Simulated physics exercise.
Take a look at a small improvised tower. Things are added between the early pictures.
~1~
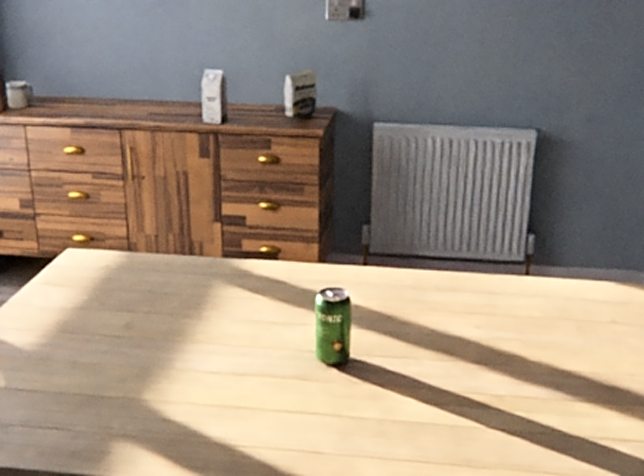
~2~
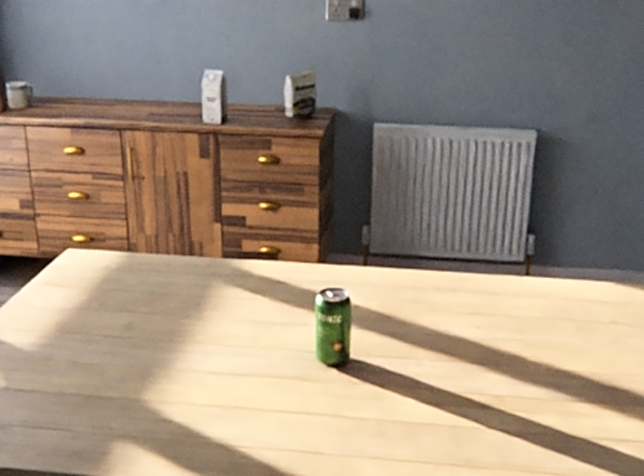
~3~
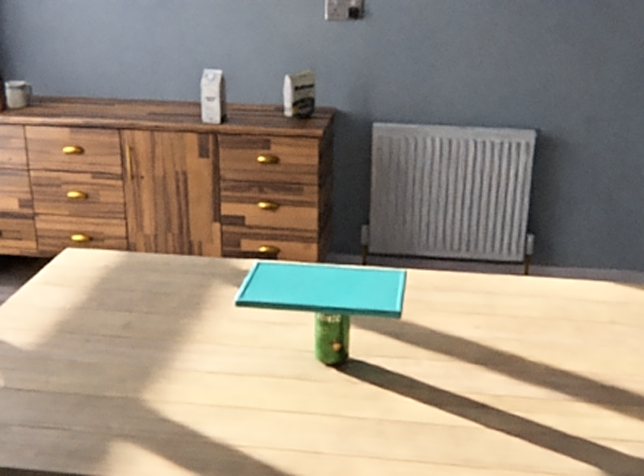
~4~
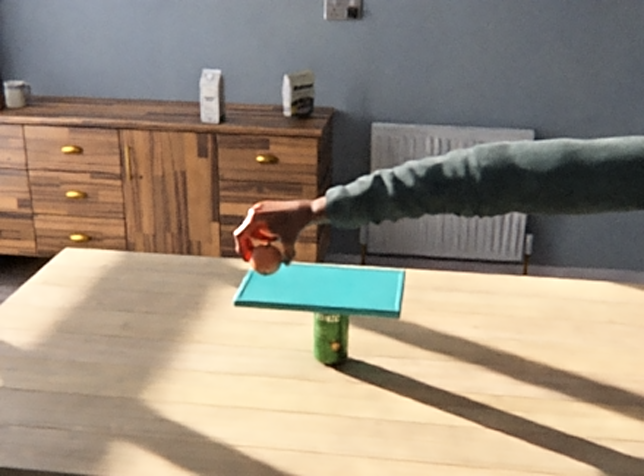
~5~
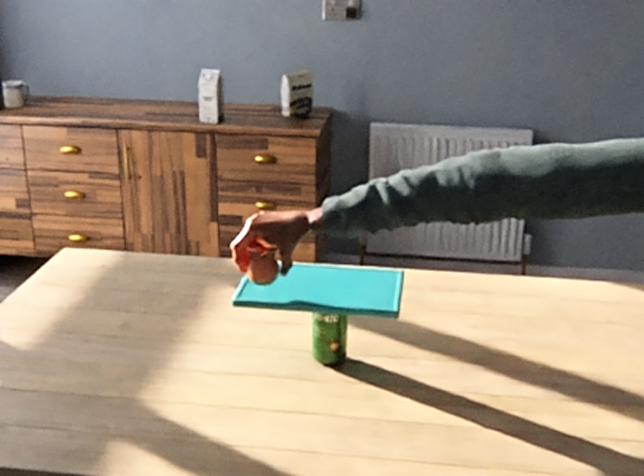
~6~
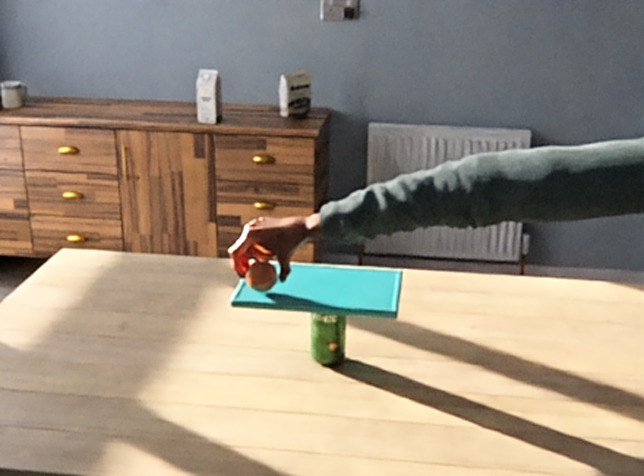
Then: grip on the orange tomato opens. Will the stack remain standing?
Down it goes.
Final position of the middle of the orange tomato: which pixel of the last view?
At about (202, 358).
Then, 0.50 s on from there, orange tomato now fallen; turquoise lid turned 61° from how it was put.
Then, 0.80 s on from there, turquoise lid now fallen.
In the end, fallen, orange tomato and turquoise lid; green can unmoved. At the end, from the last picture's camera, orange tomato near (202, 358). The stack gives way.
